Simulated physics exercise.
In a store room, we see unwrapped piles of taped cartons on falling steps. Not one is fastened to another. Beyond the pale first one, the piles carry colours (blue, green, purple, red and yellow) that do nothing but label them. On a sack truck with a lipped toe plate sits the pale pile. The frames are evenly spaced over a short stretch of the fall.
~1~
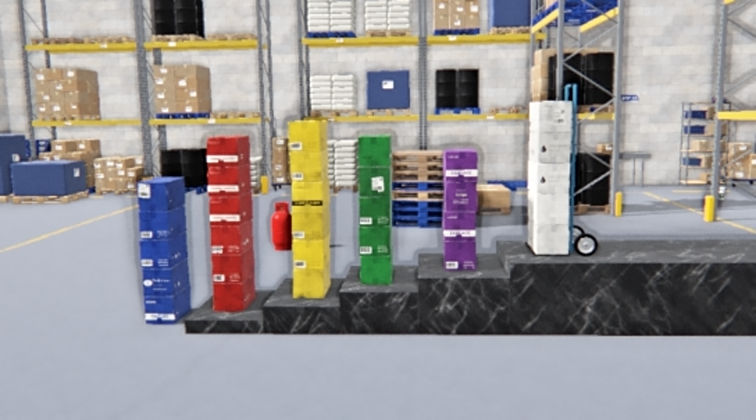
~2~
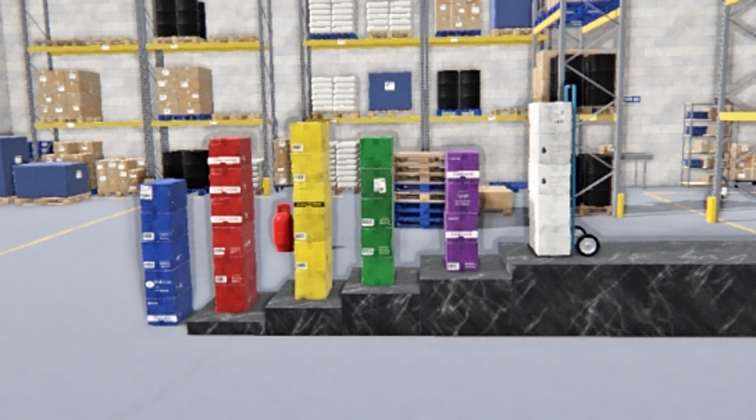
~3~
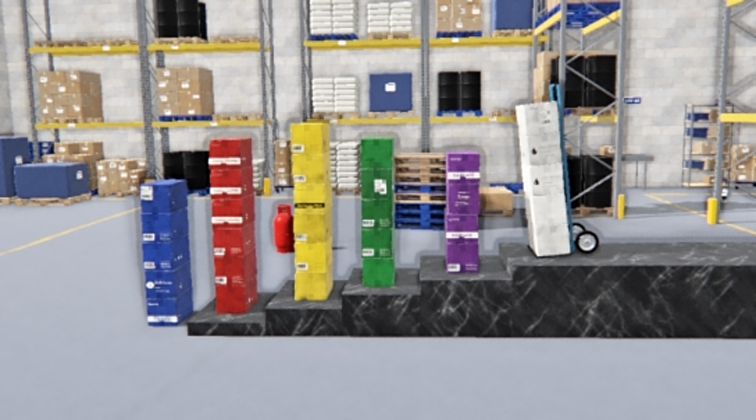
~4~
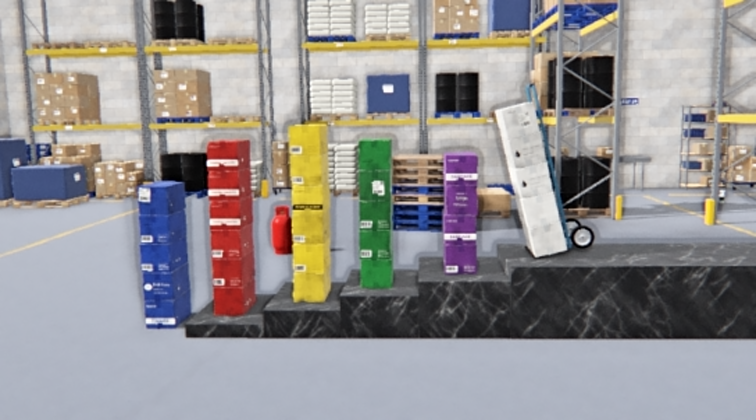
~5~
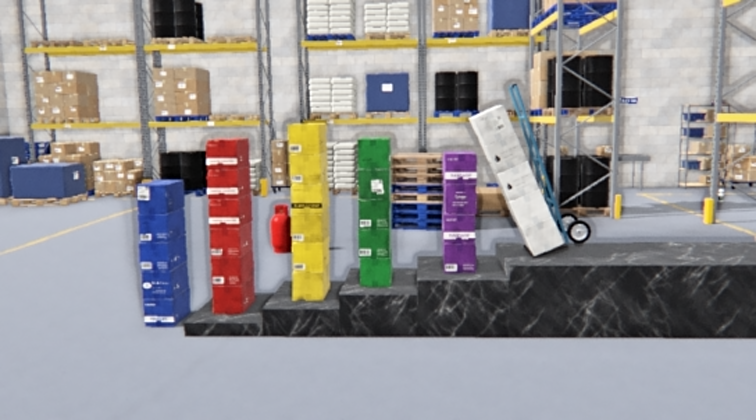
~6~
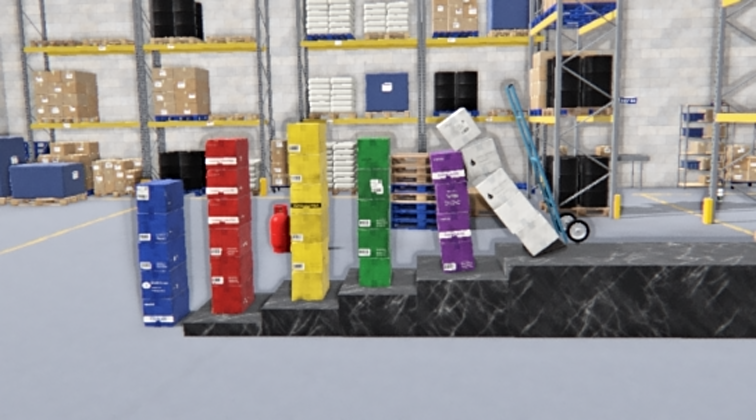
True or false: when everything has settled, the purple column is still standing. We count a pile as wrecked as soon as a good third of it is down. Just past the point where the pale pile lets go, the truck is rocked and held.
False.
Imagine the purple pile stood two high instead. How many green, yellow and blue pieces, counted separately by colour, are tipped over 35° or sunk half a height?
Green 0, yellow 0, blue 0.
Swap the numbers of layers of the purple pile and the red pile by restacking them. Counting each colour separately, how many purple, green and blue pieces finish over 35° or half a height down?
Colour by colour: Purple 4; green 3; blue 4.
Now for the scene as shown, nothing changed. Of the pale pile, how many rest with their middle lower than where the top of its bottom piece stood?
4.
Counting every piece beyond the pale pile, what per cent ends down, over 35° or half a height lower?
It is close to 90 per cent.
Just after the last frame, 5 of the pale pile down; none of the 4 purple cartons down (0 of 26 in all colours); top purple carton tilted clearly; top green carton moved a little.
A moment on, 5 of the pale pile down; 3 of the 4 purple cartons down (5 of 26 in all colours); top purple carton on its side; top yellow carton tilted a little.
Further on, 5 of the pale pile down; 3 of the 4 purple cartons down (14 of 26 in all colours); top purple carton upside down; top green carton upside down.
Then, 5 of the pale pile down; 3 of the 4 purple cartons down (23 of 26 in all colours); top purple carton upside down; top green carton upside down.
When it is over, 5 of the pale pile down; 3 of the 4 purple cartons down (23 of 26 in all colours); top purple carton upside down; top blue carton upside down. In pixels of the last frame, middles, top purple carton near (343, 238).
